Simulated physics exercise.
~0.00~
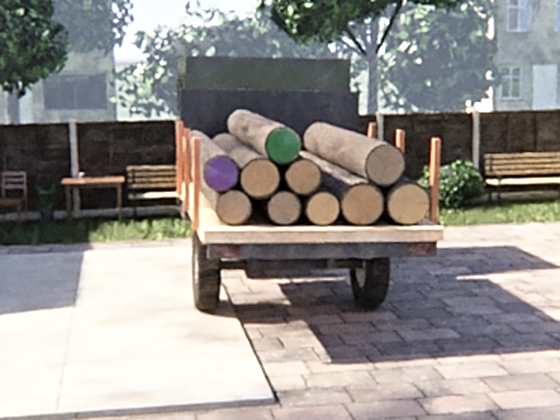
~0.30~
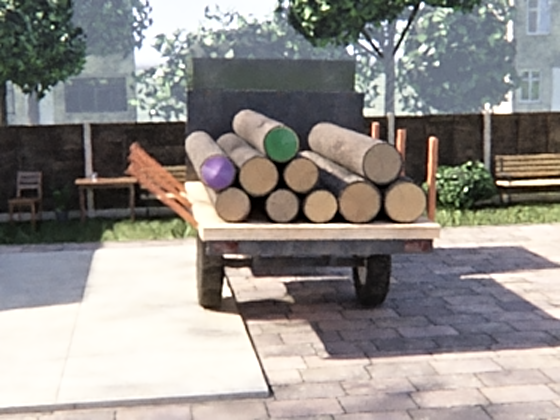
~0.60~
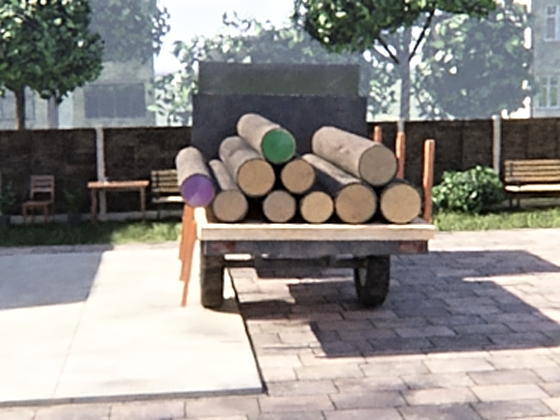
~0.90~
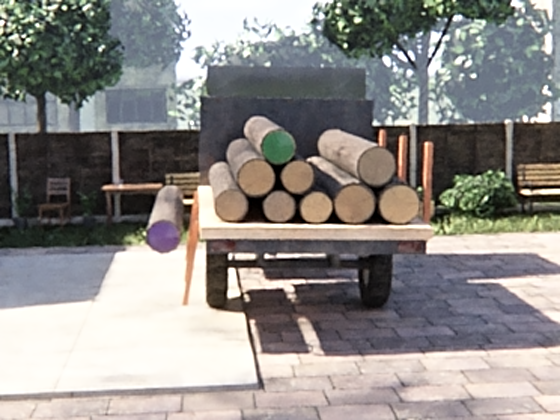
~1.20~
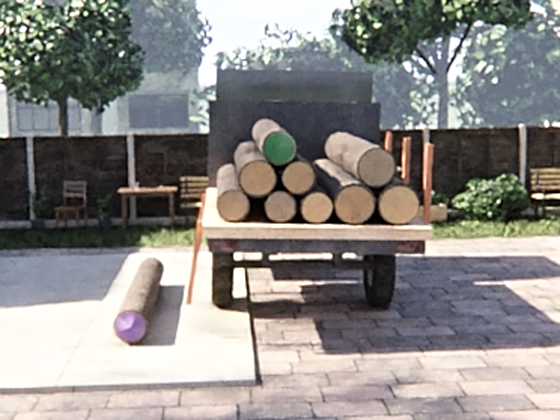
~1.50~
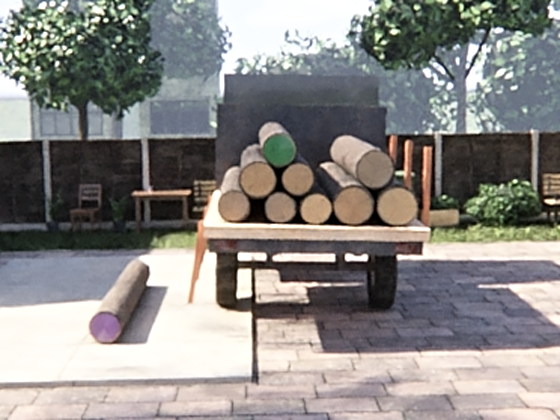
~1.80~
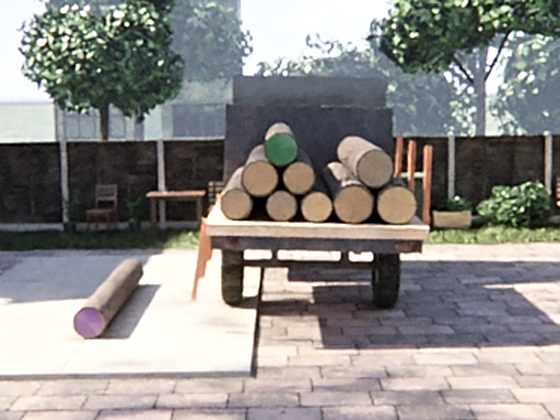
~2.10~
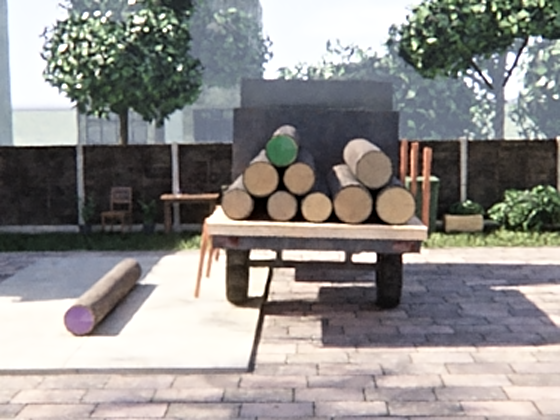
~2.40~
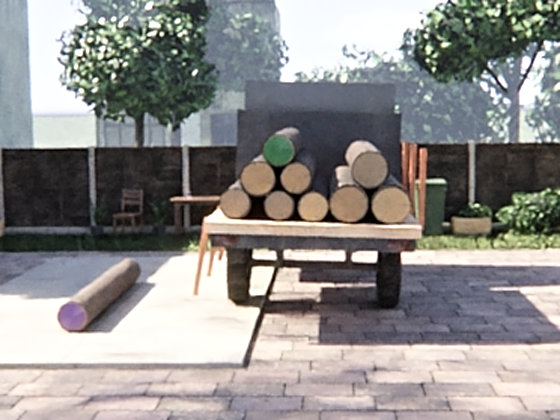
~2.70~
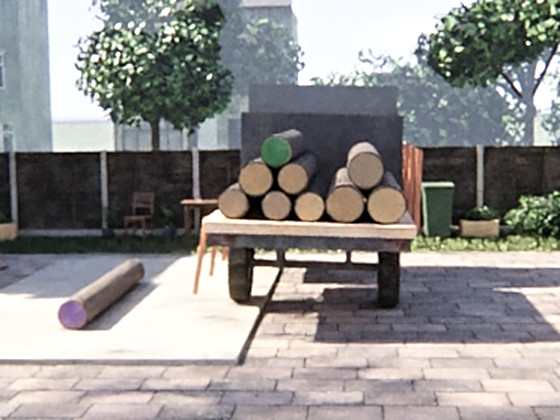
A flatbed lorry stood loaded with a stack of logs when the posts on its left side swung down, and the purple-ended log rolled off that edge and came to rest on the paving, while the green-ended one and the others stayed aboard.
